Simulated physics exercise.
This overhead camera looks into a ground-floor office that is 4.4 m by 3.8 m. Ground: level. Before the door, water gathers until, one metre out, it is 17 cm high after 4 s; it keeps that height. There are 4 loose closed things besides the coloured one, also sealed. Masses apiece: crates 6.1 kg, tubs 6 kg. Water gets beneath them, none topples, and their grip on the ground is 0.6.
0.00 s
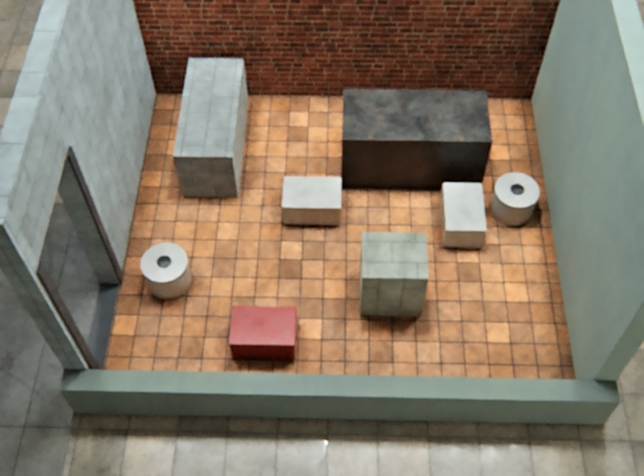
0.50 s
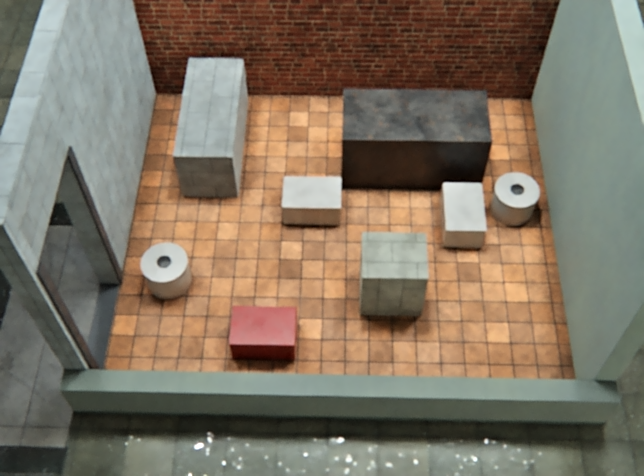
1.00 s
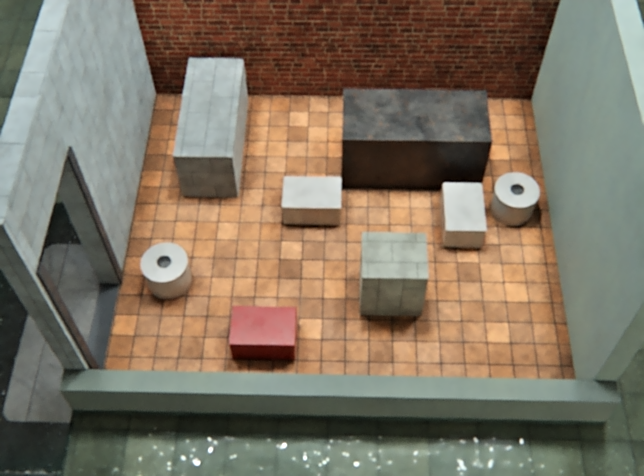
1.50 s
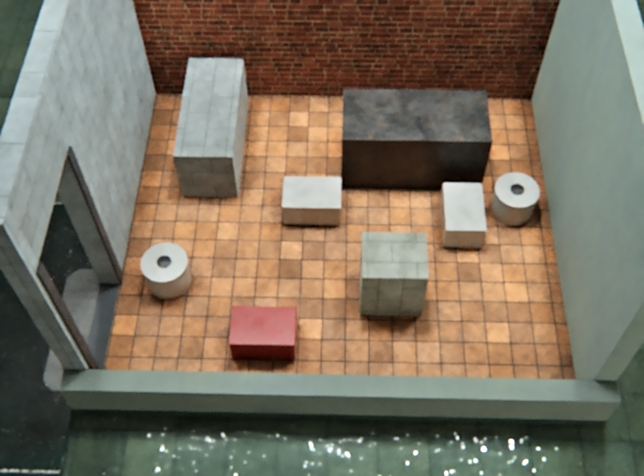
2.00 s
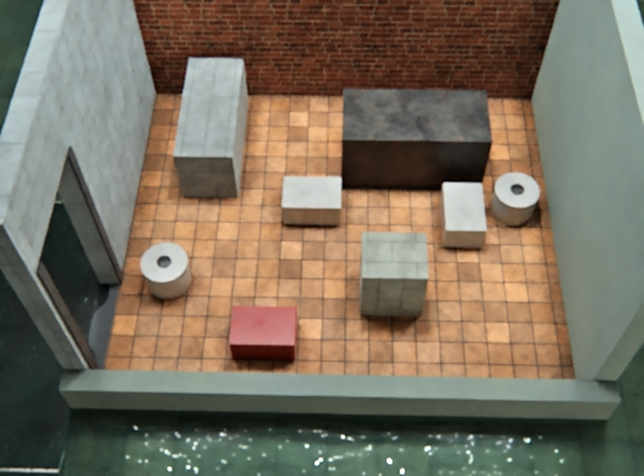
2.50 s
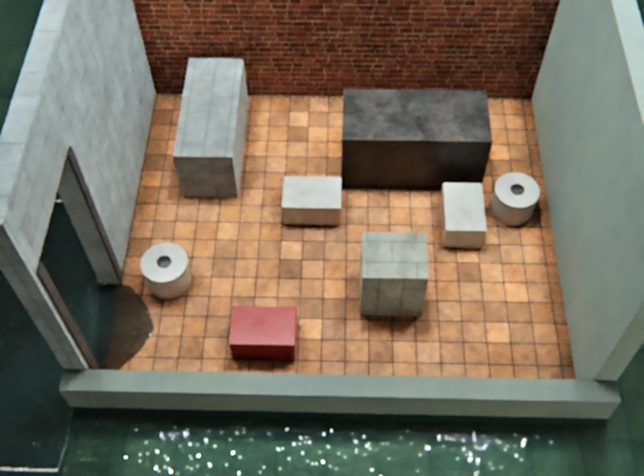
Dark green water spreading outside a brick-backed room of still blocks and a red crate, then creeping in through the left doorway.
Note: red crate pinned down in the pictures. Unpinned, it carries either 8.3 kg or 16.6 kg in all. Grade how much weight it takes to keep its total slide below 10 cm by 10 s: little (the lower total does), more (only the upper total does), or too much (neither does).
Grade: Too much.
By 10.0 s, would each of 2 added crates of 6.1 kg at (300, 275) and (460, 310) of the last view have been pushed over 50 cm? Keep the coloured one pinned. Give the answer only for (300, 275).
Answer: More.
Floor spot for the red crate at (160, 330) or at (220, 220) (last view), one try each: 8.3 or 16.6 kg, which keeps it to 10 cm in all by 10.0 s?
In order, no load succeeds and both loads succeed.
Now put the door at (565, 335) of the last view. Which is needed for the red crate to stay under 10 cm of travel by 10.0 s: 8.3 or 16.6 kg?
Lab note: Both masses insufficient.
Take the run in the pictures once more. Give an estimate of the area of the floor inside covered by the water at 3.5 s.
Wet area: Approx. 1.5 m2.
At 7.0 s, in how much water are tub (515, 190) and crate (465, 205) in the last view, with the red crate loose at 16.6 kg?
Some 1 cm at the first, some 4 cm at the second.
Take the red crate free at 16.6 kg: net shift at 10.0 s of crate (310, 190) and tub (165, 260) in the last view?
60 cm, 50 cm.
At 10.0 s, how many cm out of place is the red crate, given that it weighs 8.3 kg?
I'd put it at roughly 250 cm.
After 3.5 s the red crate would be 0 cm from its start with 8.3 kg and 0 cm from its start with 16.6 kg; 1 cm of water round it then.
After 4.5 s the red crate would be 13 cm from its start with 8.3 kg and 0 cm from its start with 16.6 kg; 4 cm of water round it then.
After 7.0 s the red crate would be 100 cm from its start with 8.3 kg and 55 cm from its start with 16.6 kg; 6 cm of water round it then.
After 10.0 s the red crate would be 274 cm from its start with 8.3 kg and 66 cm from its start with 16.6 kg; 6 cm of water round it then.
